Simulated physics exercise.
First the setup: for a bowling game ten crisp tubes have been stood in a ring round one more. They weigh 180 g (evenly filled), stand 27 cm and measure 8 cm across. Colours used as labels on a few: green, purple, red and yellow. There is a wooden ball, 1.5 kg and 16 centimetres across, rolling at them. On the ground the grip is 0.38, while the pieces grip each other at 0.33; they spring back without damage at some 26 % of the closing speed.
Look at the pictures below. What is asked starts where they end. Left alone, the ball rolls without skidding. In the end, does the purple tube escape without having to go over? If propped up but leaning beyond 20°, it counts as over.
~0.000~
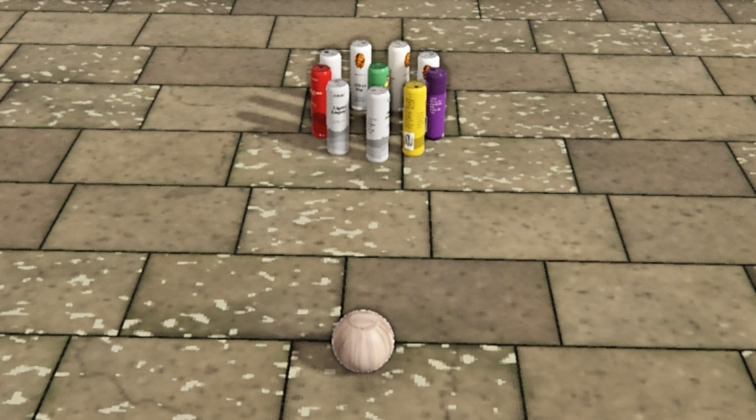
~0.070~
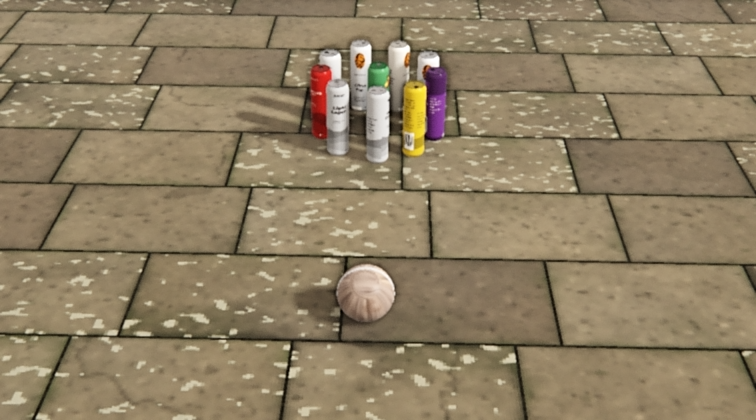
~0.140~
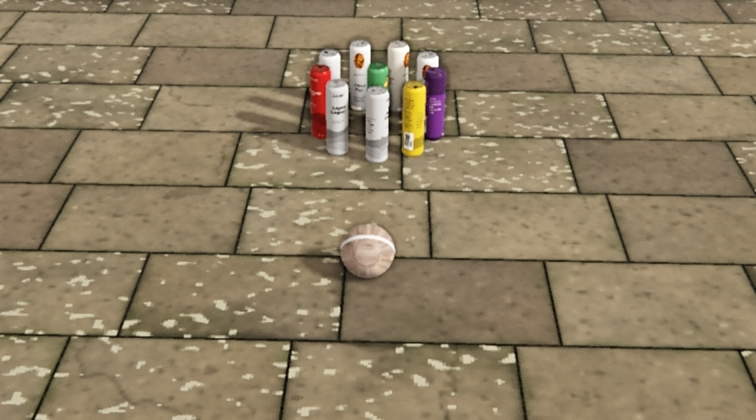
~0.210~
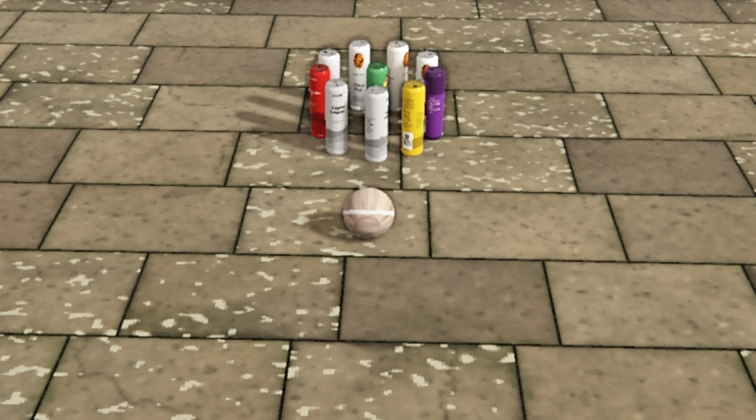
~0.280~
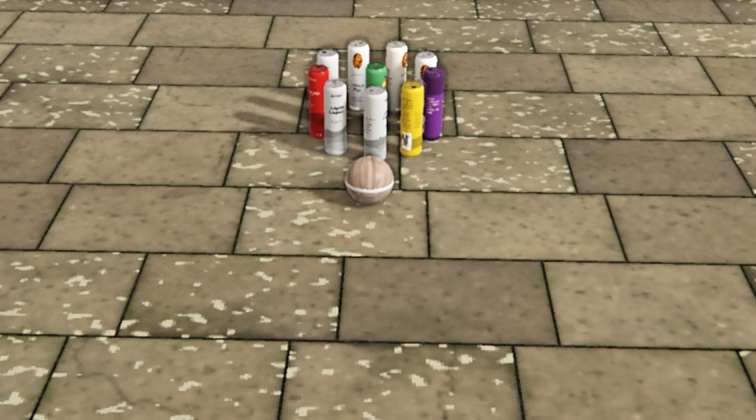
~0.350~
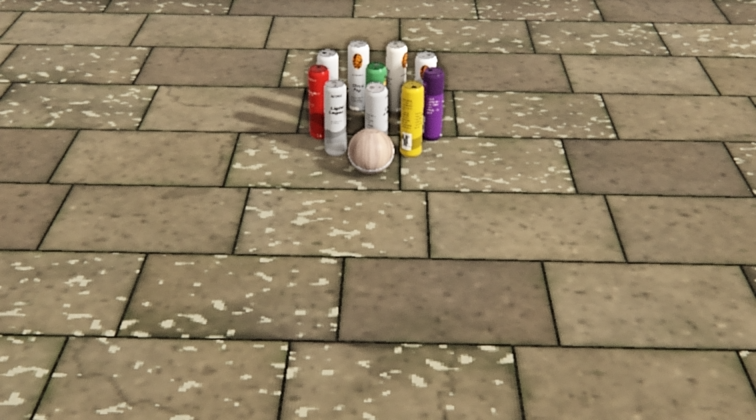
Yes: Spared.
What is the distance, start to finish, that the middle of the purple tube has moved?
It finishes around 0 cm from its starting point.
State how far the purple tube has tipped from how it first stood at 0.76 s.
Angle from initial pose, roughly 0 deg - estimate.
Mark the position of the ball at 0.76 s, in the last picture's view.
Near (371, 51).
By 0.50 s, ball still moving; 1 of the 10 tubes over; purple tube unmoved; green tube tilted 16°.
By 0.76 s, ball still moving; 4 of the 10 tubes over; purple tube unmoved; green tube lying flat.
When it is over (1.6 s), ball rolling away; 4 of the 10 tubes over; purple tube unmoved; green tube lying flat; red tube unmoved. In pixels of the last frame, middles, purple tube near (432, 105).
